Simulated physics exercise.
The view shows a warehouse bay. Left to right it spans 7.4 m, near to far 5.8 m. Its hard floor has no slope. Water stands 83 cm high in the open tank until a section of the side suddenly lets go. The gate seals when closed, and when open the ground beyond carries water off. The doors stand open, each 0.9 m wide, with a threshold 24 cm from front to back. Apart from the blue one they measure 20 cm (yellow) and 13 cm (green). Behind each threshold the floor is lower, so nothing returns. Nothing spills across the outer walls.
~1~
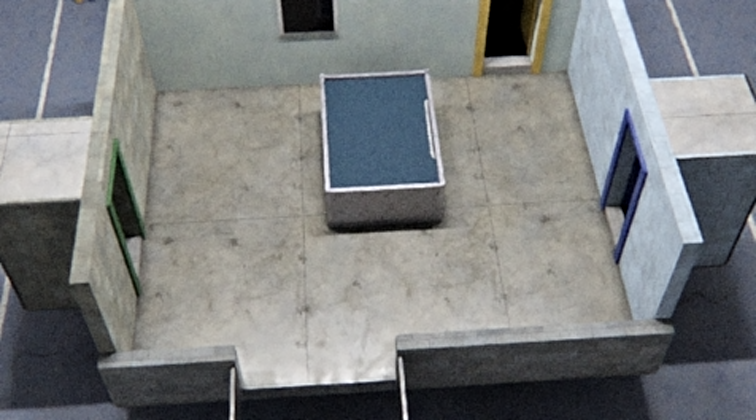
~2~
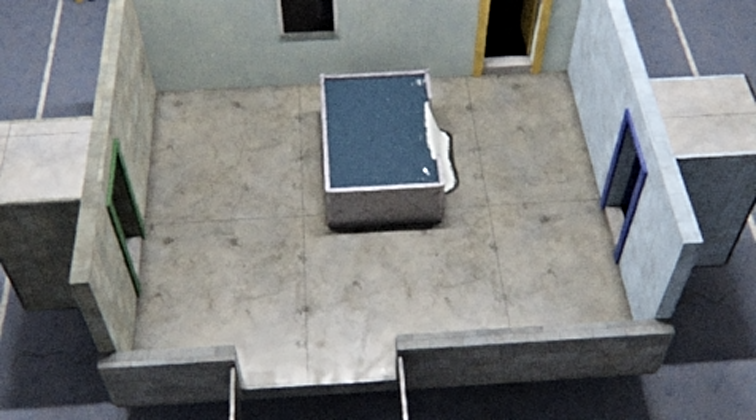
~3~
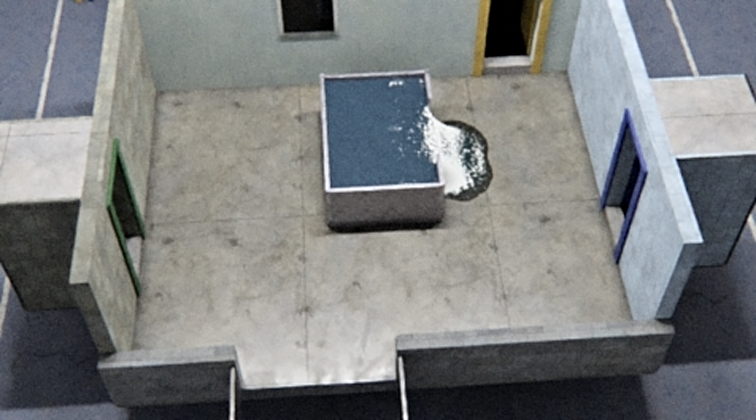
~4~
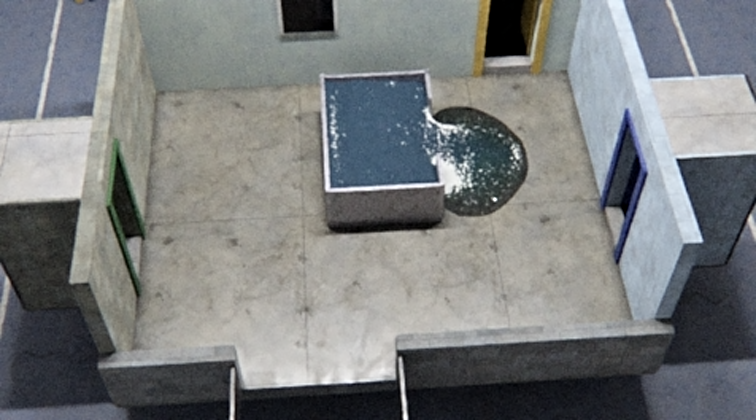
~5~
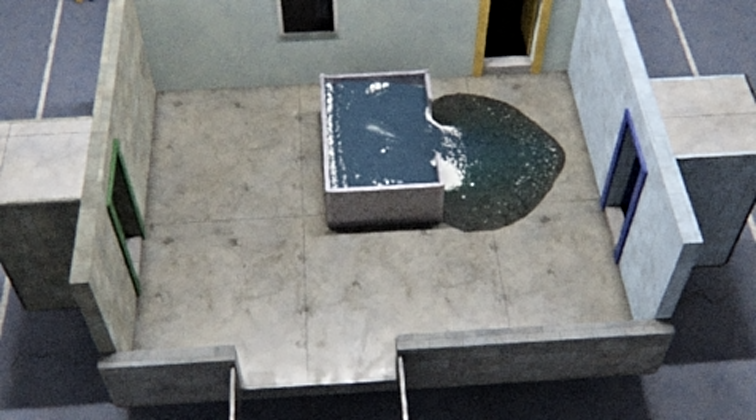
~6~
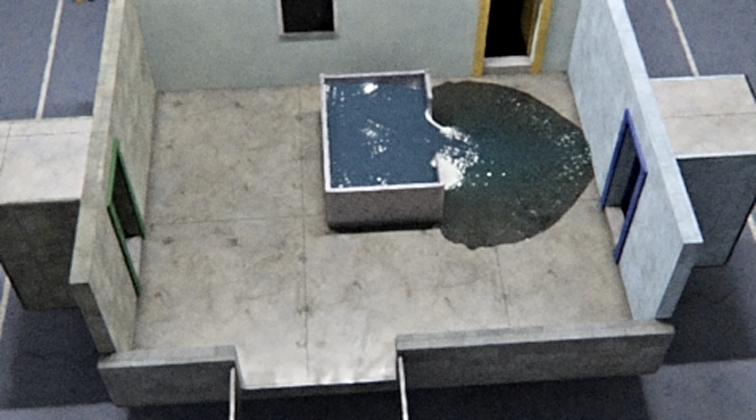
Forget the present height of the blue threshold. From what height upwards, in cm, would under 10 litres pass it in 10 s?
Some 22 cm above the ground.
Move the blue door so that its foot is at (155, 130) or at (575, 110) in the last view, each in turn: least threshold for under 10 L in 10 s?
Roughly 13.0 and 35 cm.
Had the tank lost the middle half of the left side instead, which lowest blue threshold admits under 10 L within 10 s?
Then roughly 8.5 cm.
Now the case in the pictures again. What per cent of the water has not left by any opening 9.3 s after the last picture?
Some 94 per cent remains.
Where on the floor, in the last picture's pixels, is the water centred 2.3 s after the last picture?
Around (476, 171).
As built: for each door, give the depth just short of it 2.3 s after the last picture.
Depths in cm: Yellow 21, green 0, blue 17.
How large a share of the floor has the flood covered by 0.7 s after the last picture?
Near 25 per cent is wet.
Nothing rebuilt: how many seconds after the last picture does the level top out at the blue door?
Near 1.0 s.
Then, 0.7 s after the last picture water covers 25 % of the floor, deepest (56 cm) near (568, 71); 23 cm at the blue door, 3 litres in over its 12 cm threshold.
Then, 2.3 s after the last picture water covers 35 % of the floor, deepest (34 cm) near (641, 349); 17 cm at the blue door, 63 litres in over its 12 cm threshold.
Then, 9.3 s after the last picture water covers 100 % of the floor, deepest (15 cm) near (130, 381); 10 cm at the blue door, 88 litres in over its 12 cm threshold.
At the blue door as built, the water peaked near 24 cm, 0.9 s after the last picture.
With a threshold of 19 cm, 23 litres would have come in within the 10 s; with 25.5 cm, 4 litres. So under 10 litres takes about 22 cm.
